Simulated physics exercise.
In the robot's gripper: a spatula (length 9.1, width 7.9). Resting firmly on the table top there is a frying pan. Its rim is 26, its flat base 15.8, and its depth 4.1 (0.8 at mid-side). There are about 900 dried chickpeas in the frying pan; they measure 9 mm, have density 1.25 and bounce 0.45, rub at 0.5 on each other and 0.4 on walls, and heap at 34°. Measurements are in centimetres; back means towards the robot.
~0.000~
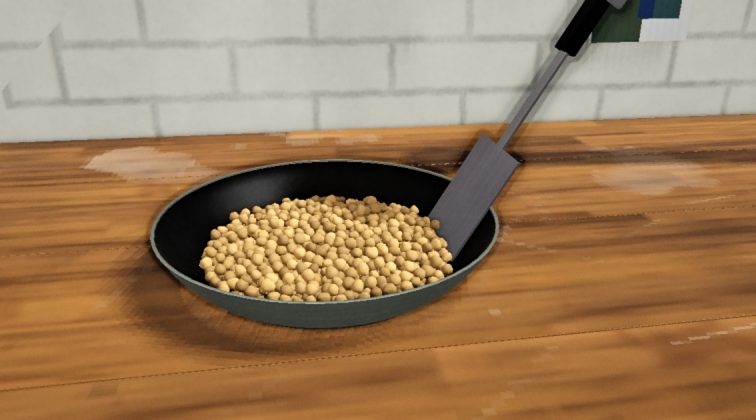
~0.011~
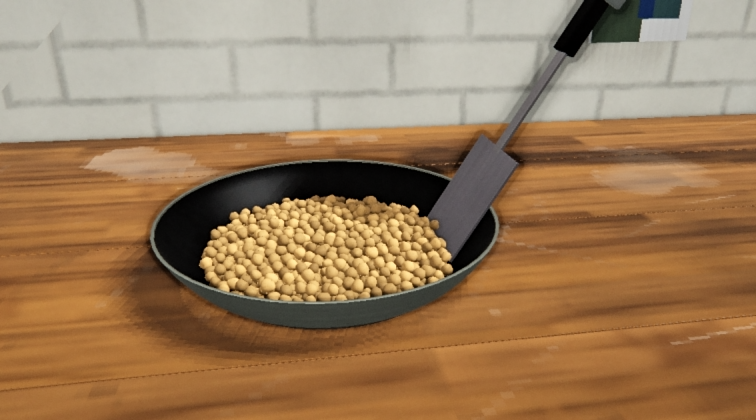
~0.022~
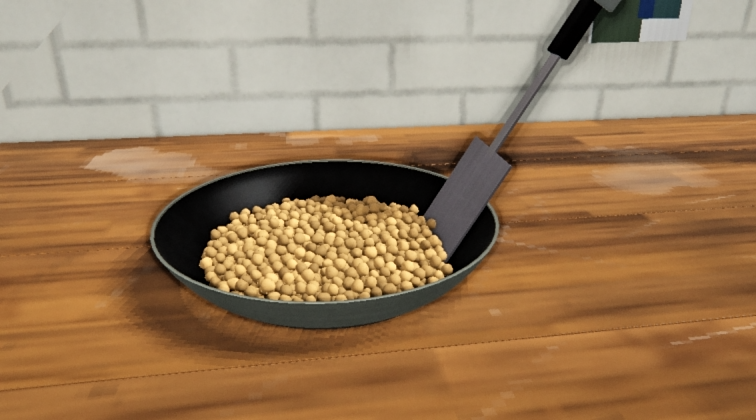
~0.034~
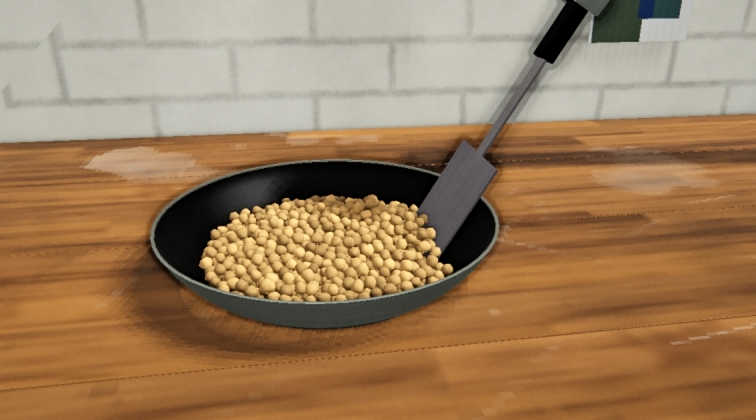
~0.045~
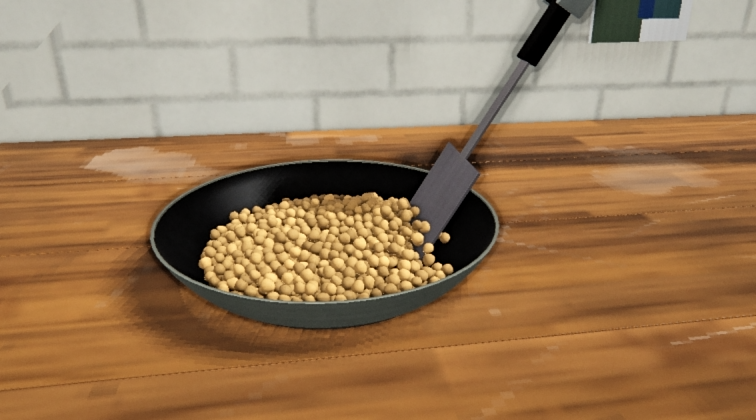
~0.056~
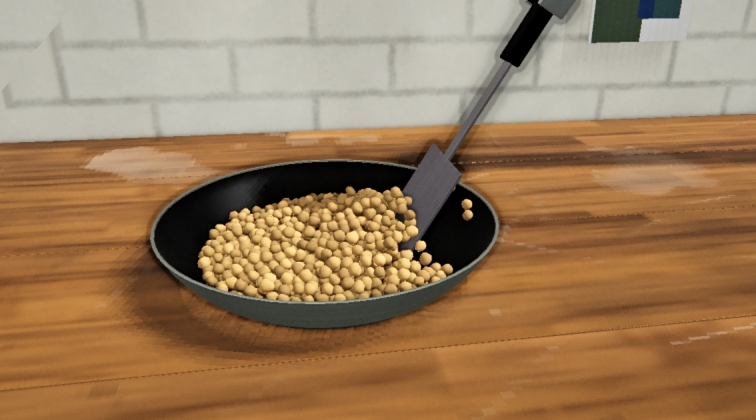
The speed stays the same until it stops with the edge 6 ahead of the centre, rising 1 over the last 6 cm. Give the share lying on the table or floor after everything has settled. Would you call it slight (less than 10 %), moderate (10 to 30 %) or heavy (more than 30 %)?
I would call it moderate, 10 to 30 %.
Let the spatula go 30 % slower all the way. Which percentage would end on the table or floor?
Then roughly 5 percent.
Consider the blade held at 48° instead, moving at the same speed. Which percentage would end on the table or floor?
Estimate: Approx. 10 %.
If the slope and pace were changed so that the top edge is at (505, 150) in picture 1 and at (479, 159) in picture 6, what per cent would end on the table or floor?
Roughly 0 %.
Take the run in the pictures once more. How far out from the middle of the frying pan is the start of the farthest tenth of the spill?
Around 45 centimetres.
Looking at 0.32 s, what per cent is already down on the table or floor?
Share at that moment: Roughly 15 %.
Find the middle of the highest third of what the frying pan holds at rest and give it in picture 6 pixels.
Around (221, 233).
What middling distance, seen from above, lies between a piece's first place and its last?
The value is roughly 4 cm.
After 0.08 s, sloping 59°, highest piece 11 above the table; 897 in the frying pan, 3 on the blade or in flight.
After 0.11 s, sloping 59°, highest piece 18 above the table; 896 in the frying pan, 4 on the blade or in flight.
After 0.32 s, sloping 59°, highest piece 39 above the table; 771 in the frying pan, 122 on the table or floor, 7 on the blade or in flight.
After 1.37 s, sloping 59°, highest piece 5 above the table; 767 in the frying pan, 133 on the table or floor.
In the end, 767 in the frying pan, 133 on the table or floor. That is 15 % on the table or floor.
